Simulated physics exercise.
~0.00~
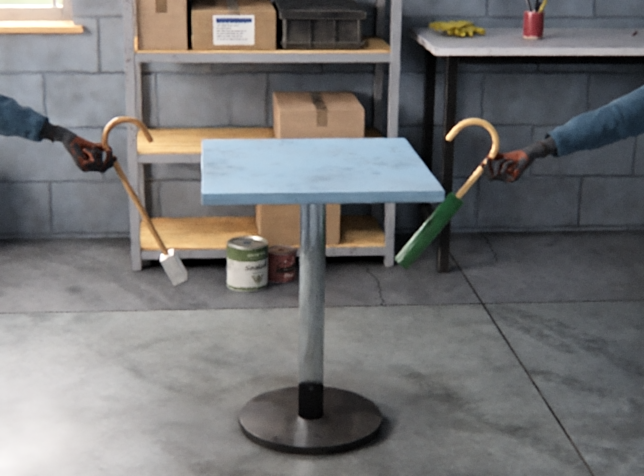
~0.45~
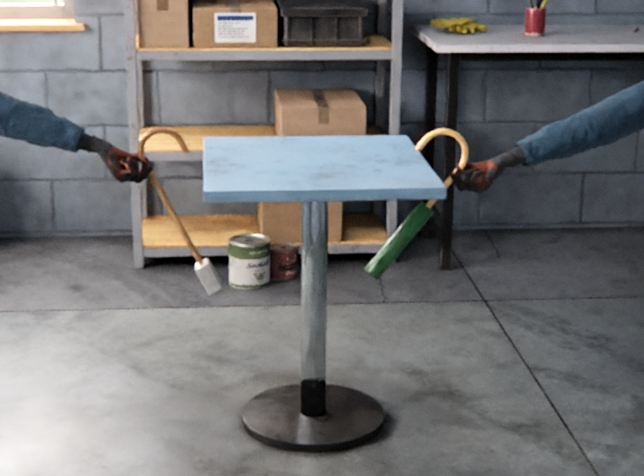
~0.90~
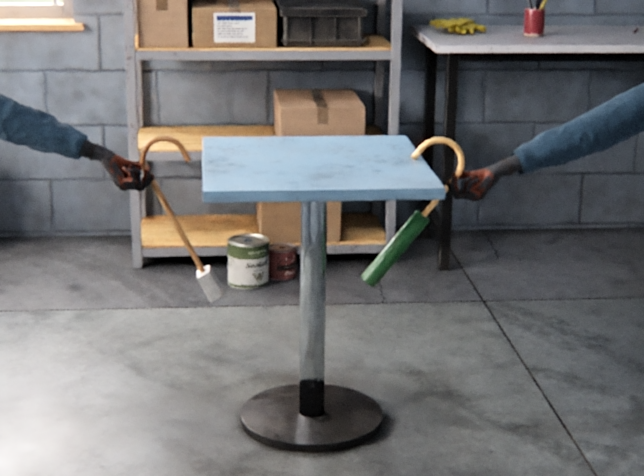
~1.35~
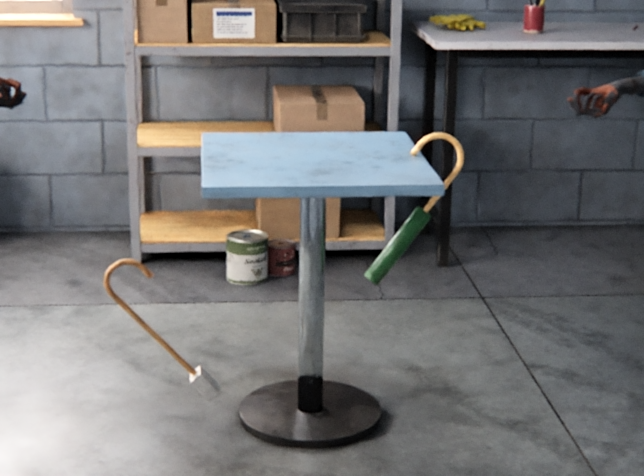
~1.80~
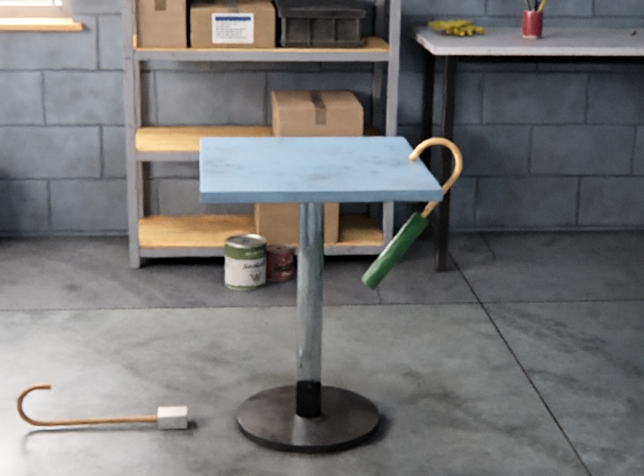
In a workshop, two hands releasing curved-handled objects at a blue table's edges, the white-ended one falling flat, the green umbrella staying hooked.
